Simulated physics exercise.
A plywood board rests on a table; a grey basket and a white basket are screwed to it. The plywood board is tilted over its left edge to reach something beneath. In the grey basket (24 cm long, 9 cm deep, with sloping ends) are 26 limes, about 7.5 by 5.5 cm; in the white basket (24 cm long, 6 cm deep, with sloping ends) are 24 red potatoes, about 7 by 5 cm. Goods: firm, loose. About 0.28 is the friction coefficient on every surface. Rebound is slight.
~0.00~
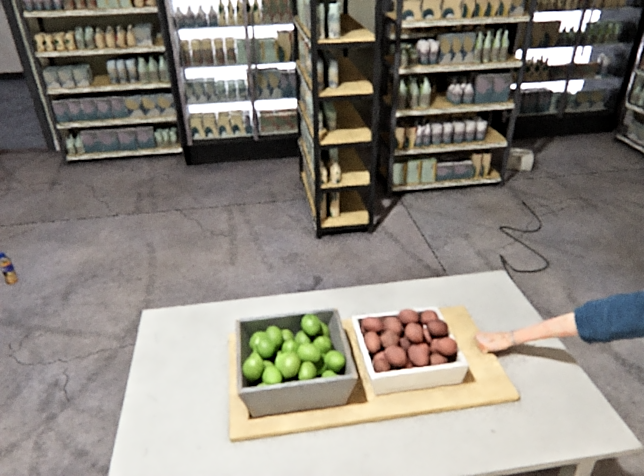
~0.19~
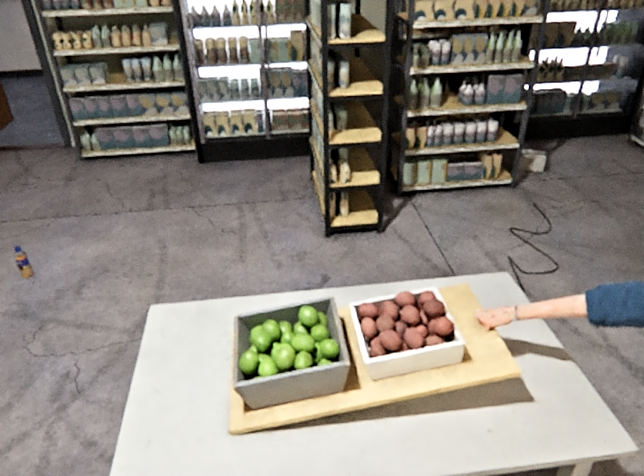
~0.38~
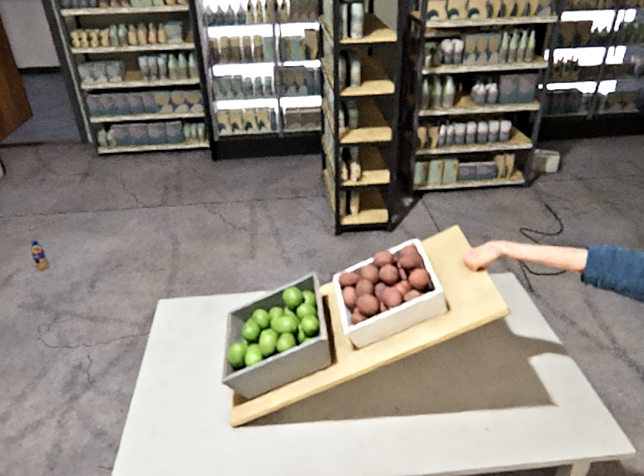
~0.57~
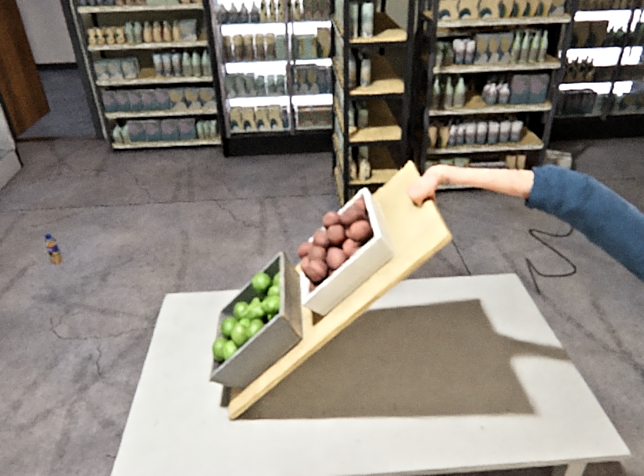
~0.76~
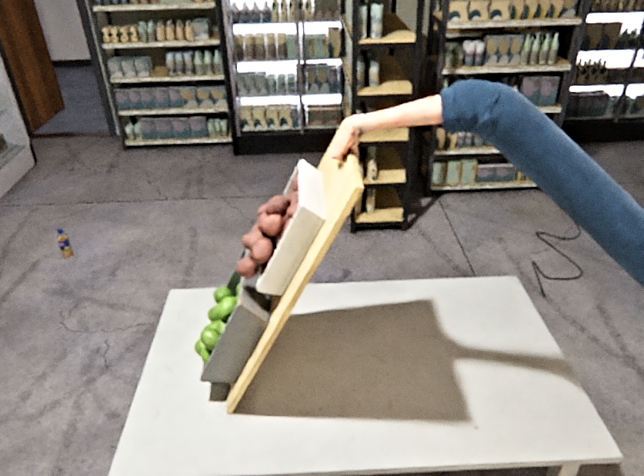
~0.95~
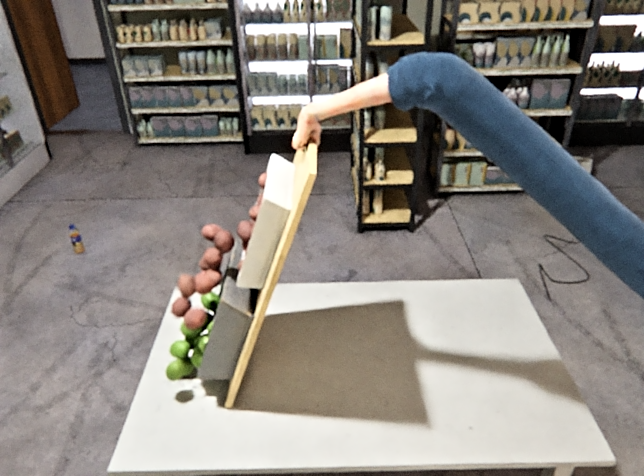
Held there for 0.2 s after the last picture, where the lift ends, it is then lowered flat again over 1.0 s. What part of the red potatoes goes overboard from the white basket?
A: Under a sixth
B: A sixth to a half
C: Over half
C, over half.
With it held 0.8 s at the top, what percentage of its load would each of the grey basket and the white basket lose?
With that change, grey basket sheds 80 percent and white basket sheds 80 percent.
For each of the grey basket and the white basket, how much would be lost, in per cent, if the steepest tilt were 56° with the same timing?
Grey basket 20, white basket 40 per cent.
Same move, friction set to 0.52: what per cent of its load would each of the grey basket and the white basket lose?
In that case the grey basket sheds 50 per cent, while the white basket sheds 80 per cent.
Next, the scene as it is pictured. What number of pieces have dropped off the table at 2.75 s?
It comes to near 25.
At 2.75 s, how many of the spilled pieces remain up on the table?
Some 8 in number.
After 1.24 s, tilt 68°; 13 of 26 out of the grey basket and 14 of 24 out of the white basket.
After 1.60 s, tilt 40°; 16 of 26 out of the grey basket and 17 of 24 out of the white basket.
After 2.10 s, tilt 1°; 16 of 26 out of the grey basket and 17 of 24 out of the white basket.
Outcome (at 2.75 s), 16 of 26 out of the grey basket and 17 of 24 out of the white basket. Asked share, 17 of 24, 71 per cent.
